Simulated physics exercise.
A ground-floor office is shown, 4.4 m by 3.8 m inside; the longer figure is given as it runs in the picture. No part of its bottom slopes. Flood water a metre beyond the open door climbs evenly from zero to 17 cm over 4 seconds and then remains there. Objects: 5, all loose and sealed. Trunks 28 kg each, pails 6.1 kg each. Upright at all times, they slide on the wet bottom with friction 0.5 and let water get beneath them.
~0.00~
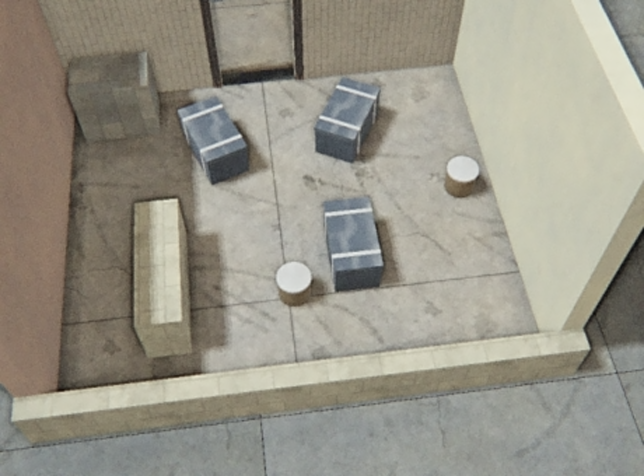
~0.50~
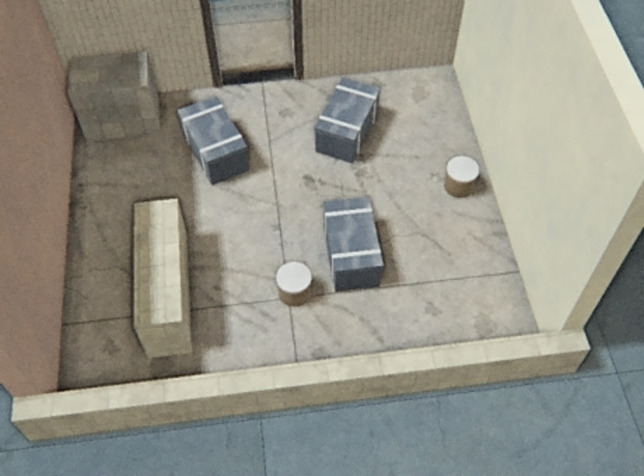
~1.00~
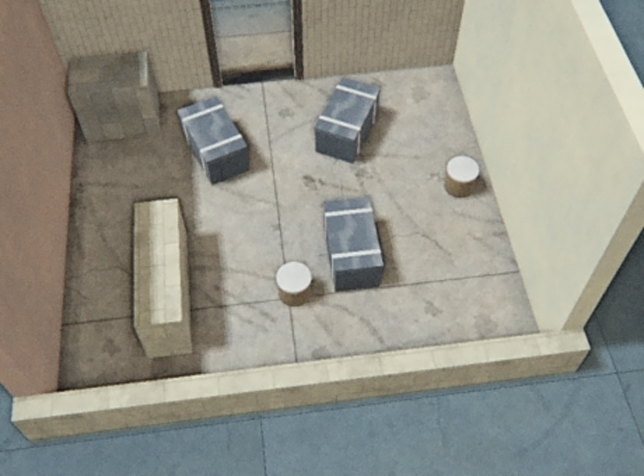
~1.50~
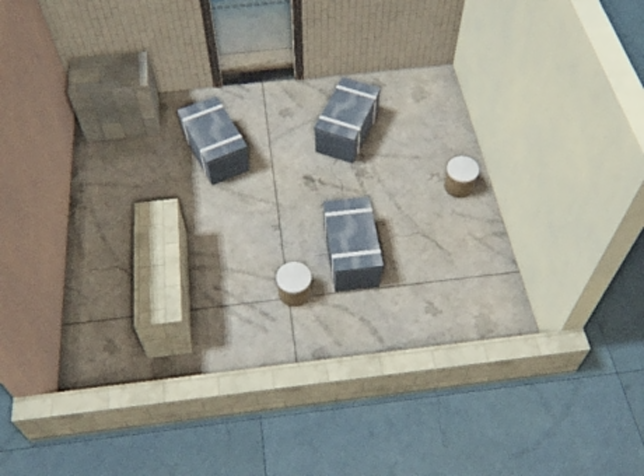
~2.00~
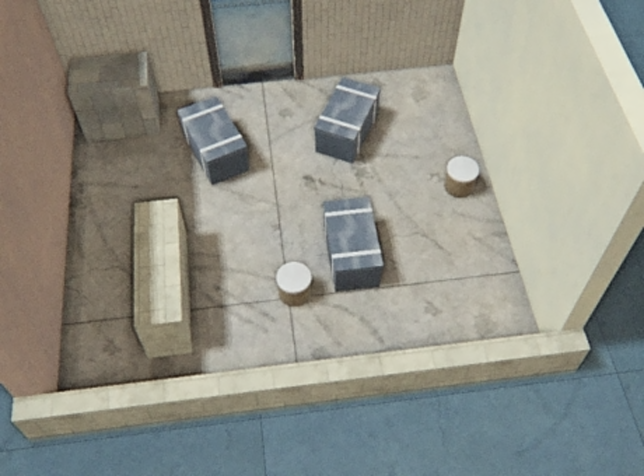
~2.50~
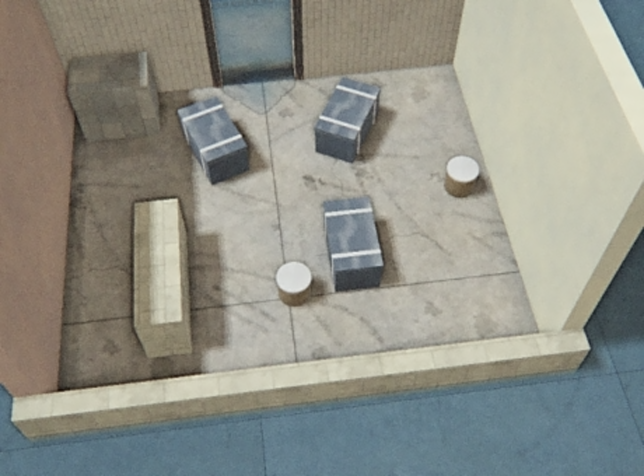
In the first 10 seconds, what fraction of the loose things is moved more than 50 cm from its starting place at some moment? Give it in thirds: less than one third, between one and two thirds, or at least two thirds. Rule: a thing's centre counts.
Short of one third.
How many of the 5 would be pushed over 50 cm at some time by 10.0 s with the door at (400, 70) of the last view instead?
1.
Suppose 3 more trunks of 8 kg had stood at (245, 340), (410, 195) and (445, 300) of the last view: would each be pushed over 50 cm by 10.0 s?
In order: Below the mark, below the mark, below the mark.
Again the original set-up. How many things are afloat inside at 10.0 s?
Answer: 0.
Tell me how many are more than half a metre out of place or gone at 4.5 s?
By then the count is 0.
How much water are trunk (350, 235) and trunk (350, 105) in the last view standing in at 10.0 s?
First about 4 cm, second about 4 cm.
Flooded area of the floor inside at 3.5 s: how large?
I'd put it close to 1.5 m2.
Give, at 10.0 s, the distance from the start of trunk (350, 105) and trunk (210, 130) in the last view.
0 cm and 10 cm respectively.
After 3.5 s 0 of 5 are over 50 cm from their spots; 0 afloat.
After 4.5 s 0 of 5 are over 50 cm from their spots; 0 afloat.
After 7.0 s 0 of 5 are over 50 cm from their spots; 0 afloat.
After 10.0 s 0 of 5 are over 50 cm from their spots, and 0 have been at some point; 0 afloat.
